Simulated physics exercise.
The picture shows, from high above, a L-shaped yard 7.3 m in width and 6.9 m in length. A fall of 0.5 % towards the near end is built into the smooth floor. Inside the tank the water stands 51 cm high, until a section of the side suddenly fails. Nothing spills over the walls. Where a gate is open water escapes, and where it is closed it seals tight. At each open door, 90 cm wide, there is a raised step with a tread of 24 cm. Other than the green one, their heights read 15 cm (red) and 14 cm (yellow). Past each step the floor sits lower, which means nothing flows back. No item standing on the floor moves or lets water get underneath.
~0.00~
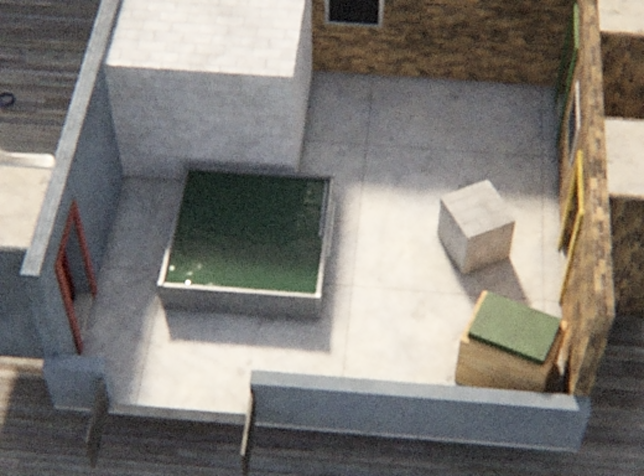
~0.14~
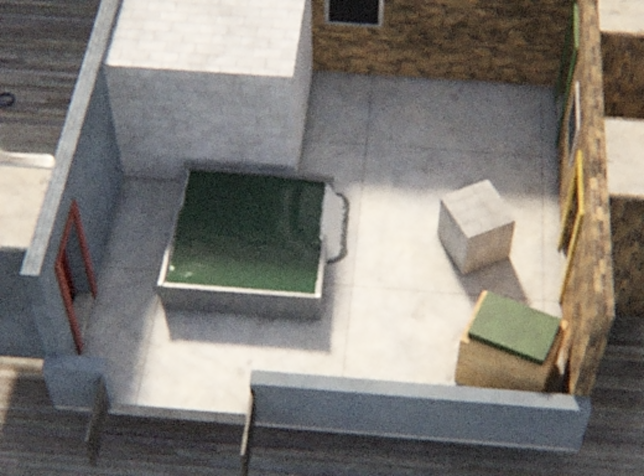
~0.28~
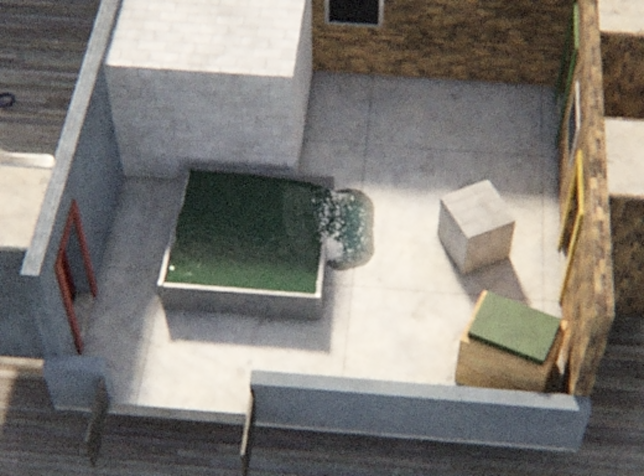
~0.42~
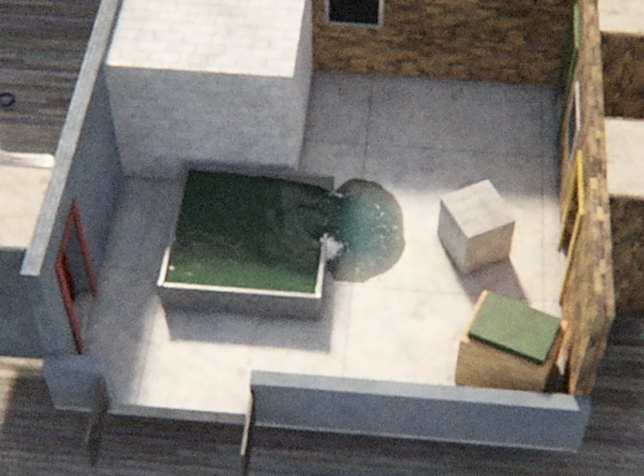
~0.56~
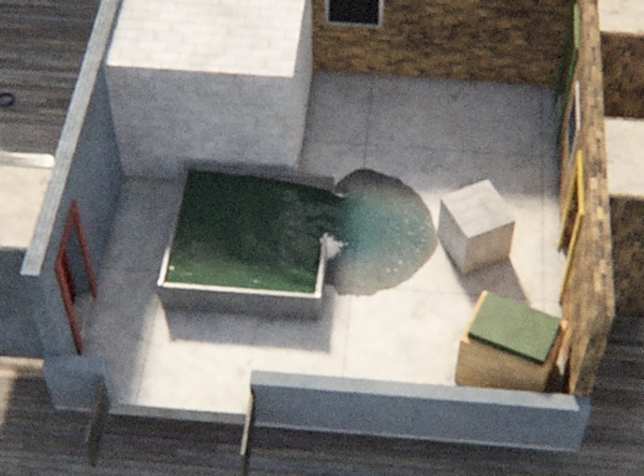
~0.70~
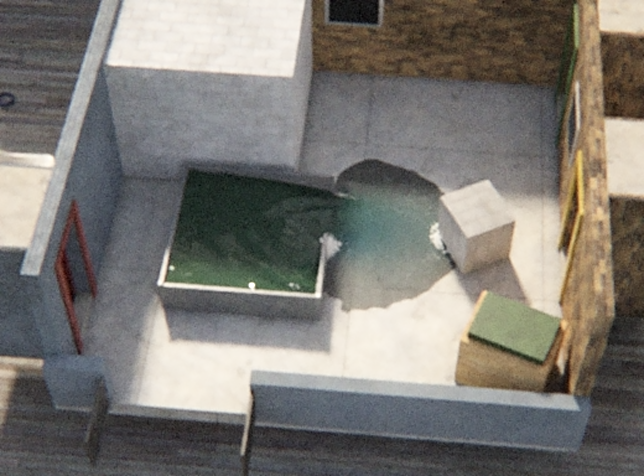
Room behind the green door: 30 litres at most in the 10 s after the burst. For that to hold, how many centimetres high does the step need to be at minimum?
It would need to be around 14.5 cm high.
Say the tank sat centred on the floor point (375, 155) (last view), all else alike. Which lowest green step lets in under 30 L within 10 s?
You'd need some 29 cm.
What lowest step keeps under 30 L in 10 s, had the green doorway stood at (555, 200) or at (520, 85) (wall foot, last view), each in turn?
Roughly 11.5 cm, then roughly 19 cm.
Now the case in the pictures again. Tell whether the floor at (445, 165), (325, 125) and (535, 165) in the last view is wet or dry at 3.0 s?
Point by point: Soaked, then bone dry, then soaked.
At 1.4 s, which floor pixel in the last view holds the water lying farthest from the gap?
The farthest wet point sits near (554, 205) in the last view.
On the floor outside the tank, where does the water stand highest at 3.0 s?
At about pixel (552, 88).
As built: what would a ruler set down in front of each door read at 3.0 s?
Lab note, cm: Red 0; green 18; yellow 4.
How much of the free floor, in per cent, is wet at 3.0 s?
Wet: Close to 50 %.
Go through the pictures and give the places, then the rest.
The tank at (250, 231) is whole and still, 51 cm deep; the green door at (566, 81) is dry, in the first picture.
Water pours out at (327, 221) and has run 0.3 m, to (341, 253); about 10 cm deep outside, 51 cm at the back, in the second picture.
The front is at (367, 255), 0.7 m from the gap at (327, 222); 0.9 m2 of floor is wet, 51 cm left at the back, in the third picture.
The gap is at (327, 222), the front 1.2 m out at (398, 252); the back of the tank holds 51 cm, in the fourth picture.
The front is at (432, 245), 1.7 m from the gap at (327, 222); 2.9 m2 of floor is wet, 51 cm left at the back, in the fifth picture.
The front is at a hidden place, 2.1 m from the gap at (327, 222); 4.0 m2 of floor is wet, 51 cm left at the back; 2.8 m in a straight line remain to the green door at (566, 81), in the sixth picture.
After 1.4 s water covers 25 % of the floor, deepest (32 cm) near (334, 215); it has not reached the green door.
After 3.0 s water covers 50 % of the floor, deepest (36 cm) near (552, 88); 18 cm at the green door, 0 litres in over its 24 cm step.
After 10.0 s water covers 95 % of the floor, deepest (13 cm) near (305, 187); 10 cm at the green door, 1 litre in over its 24 cm step.
At the green door as built, the water arrived by 2.1 s and peaked near 23 cm at 4.2 s.
With a step of 13 cm, 46 litres would have come in within the 10 s; with 17.5 cm, 13 litres. So under 30 litres takes about 14.5 cm.
